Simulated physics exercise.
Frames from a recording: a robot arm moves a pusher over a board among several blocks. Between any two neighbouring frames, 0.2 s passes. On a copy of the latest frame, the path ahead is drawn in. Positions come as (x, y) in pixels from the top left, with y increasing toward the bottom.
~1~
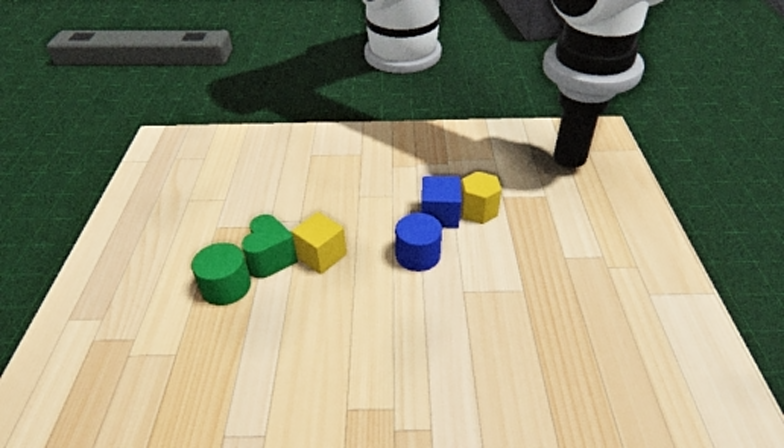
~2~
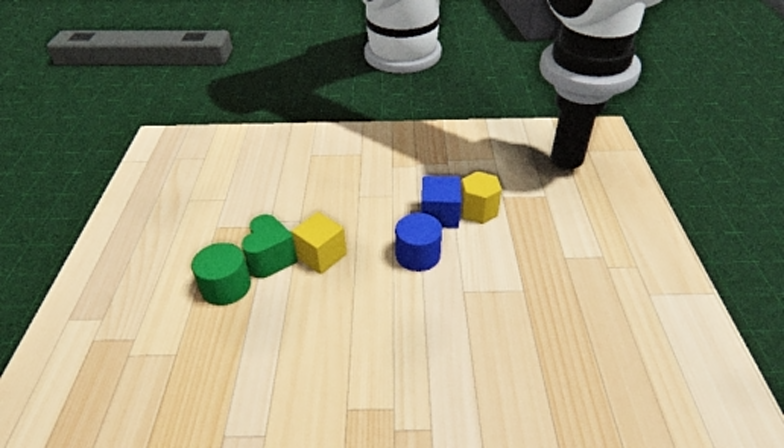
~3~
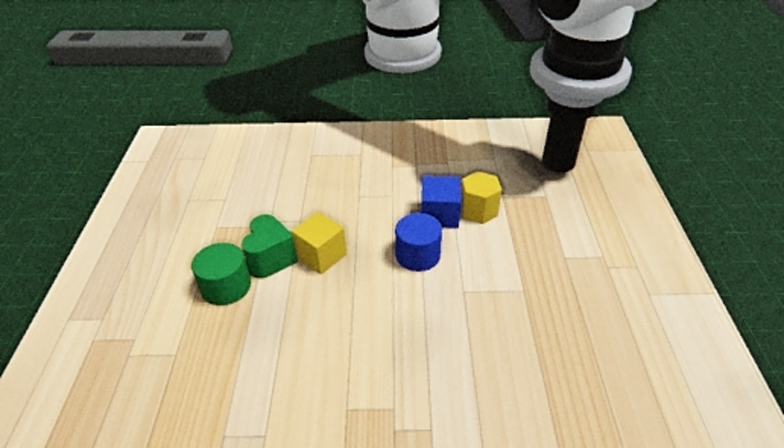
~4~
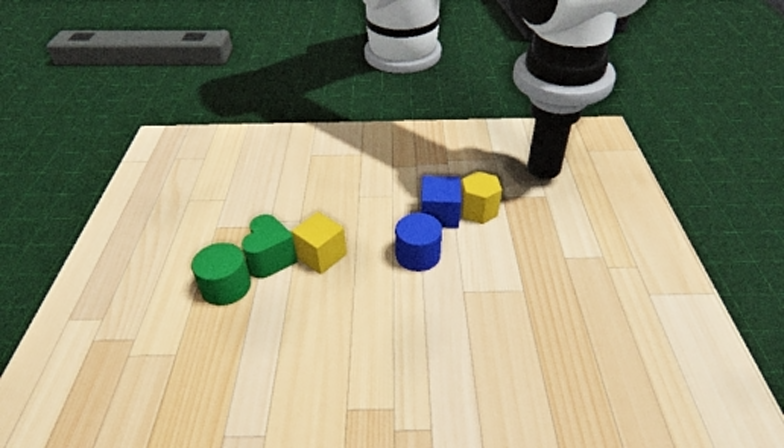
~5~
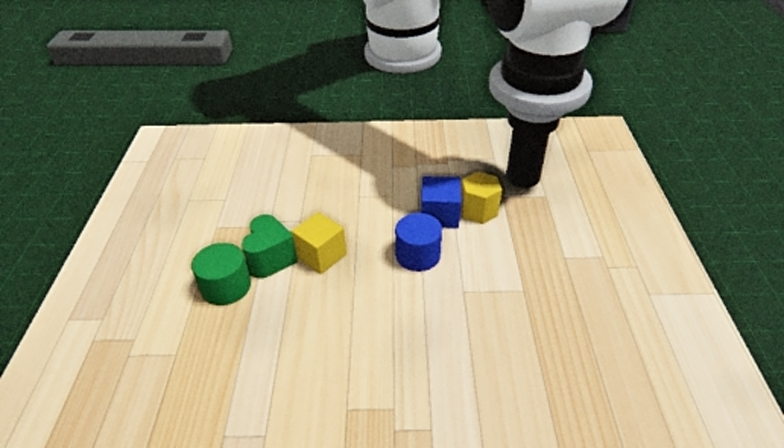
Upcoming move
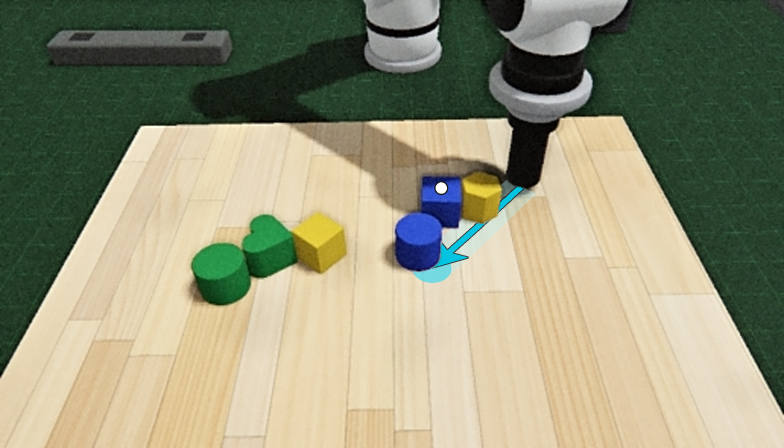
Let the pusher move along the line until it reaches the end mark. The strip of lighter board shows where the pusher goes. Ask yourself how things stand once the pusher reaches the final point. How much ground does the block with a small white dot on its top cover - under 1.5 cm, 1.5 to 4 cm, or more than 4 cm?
Final distance: More than 4 cm.
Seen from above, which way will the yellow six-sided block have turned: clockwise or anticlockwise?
From overhead, clockwise.
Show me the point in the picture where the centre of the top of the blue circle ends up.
The centre of its top will be at (385, 244).
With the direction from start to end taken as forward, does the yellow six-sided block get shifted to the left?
In short: No.
The line goes from (521, 187) to (432, 268); the dot is on the blue square piece.
One third of the way, pusher (495, 203); blue square piece (422, 192); yellow six-sided block (461, 194), turned 20° clockwise.
Two thirds of the way, pusher (465, 230); blue circle (404, 235); blue square piece (399, 191), turned 45° clockwise; yellow six-sided block (428, 210), turned 60° clockwise.
At the end, pusher (432, 259); blue circle (385, 244); blue square piece (395, 190), turned 55° clockwise; yellow six-sided block (409, 216), turned 105° clockwise.
